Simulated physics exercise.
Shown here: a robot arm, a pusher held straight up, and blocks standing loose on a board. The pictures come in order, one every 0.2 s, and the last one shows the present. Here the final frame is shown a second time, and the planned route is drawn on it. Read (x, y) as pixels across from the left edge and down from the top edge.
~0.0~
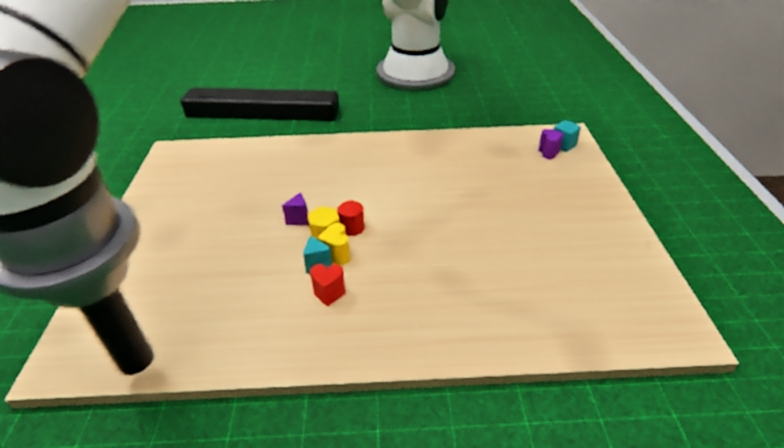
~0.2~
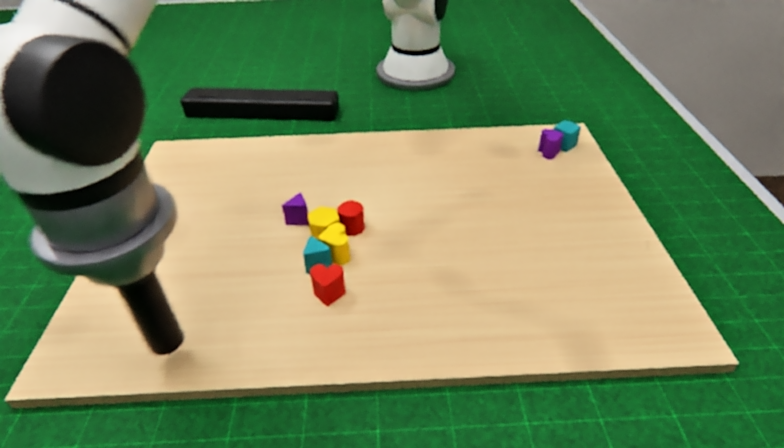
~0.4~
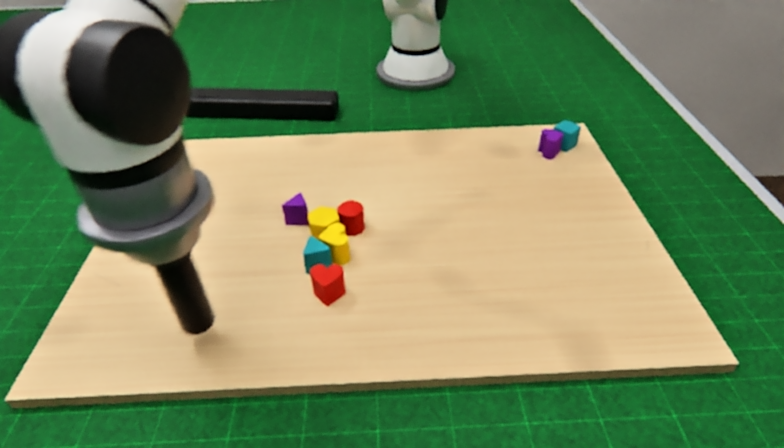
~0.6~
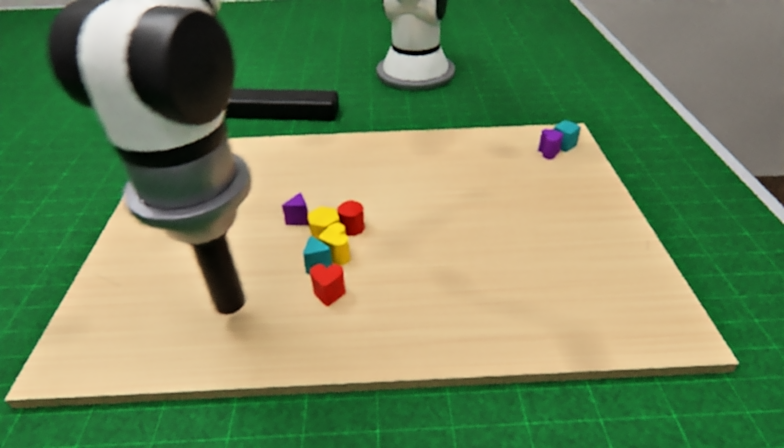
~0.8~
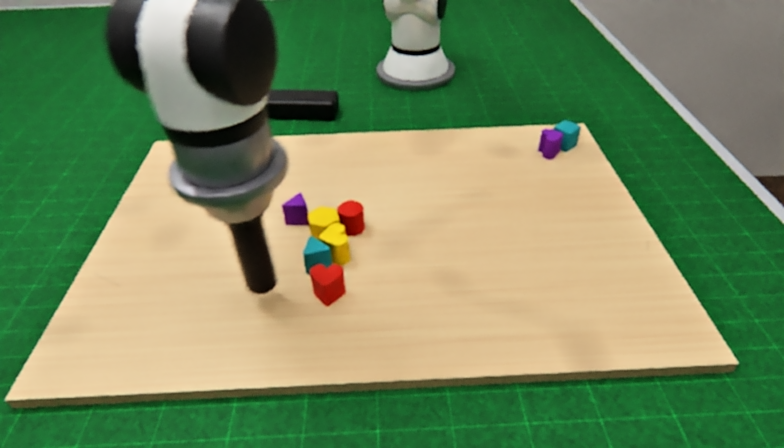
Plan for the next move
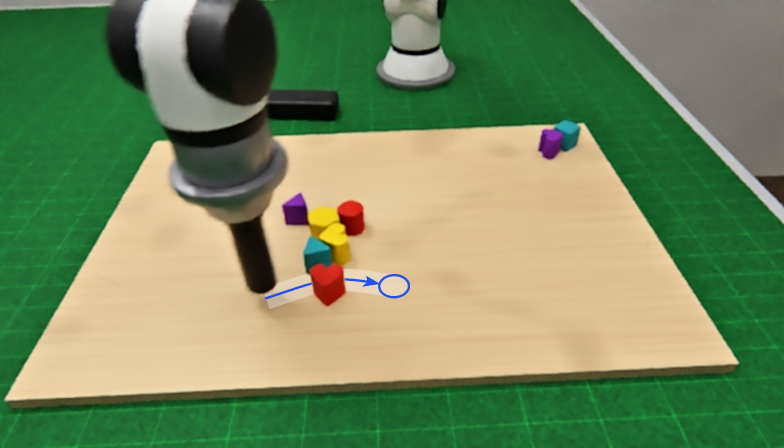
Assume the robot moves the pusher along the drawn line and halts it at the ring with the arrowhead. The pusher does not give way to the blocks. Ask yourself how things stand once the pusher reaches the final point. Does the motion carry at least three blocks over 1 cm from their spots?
That would be a no.
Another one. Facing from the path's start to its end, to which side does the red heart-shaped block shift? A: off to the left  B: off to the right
B.
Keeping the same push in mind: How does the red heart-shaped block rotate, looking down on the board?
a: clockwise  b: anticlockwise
It's a.
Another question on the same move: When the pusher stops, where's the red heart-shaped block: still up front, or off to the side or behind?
Shed along the way.
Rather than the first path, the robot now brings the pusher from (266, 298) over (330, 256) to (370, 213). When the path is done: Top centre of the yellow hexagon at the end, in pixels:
Answer: (328, 205).
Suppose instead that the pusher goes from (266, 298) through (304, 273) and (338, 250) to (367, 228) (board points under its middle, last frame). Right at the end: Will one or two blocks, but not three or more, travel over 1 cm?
No, that is not what happens.
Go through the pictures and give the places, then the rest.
In the first frame, pusher's lower end (136, 361); turquoise triangular block (315, 246); red heart-shaped block (326, 273).
In the second frame, pusher (167, 342); blocks still.
In the third frame, pusher (199, 322); blocks still.
In the fourth frame, pusher (230, 303); blocks still.
In the fifth frame, pusher (262, 283); turquoise triangular block (315, 246); red heart-shaped block (326, 273).
Drawn move, from (266, 298) over (309, 284) and (352, 280) to (394, 286).
The first path, step by step. One third of the way, pusher (307, 269); red heart-shaped block (333, 273), turned 15° clockwise.
Two thirds of the way, pusher (351, 265); red heart-shaped block (359, 278), turned 100° clockwise.
At the end, pusher (394, 271); turquoise triangular block still; red heart-shaped block (370, 283), turned 150° clockwise.
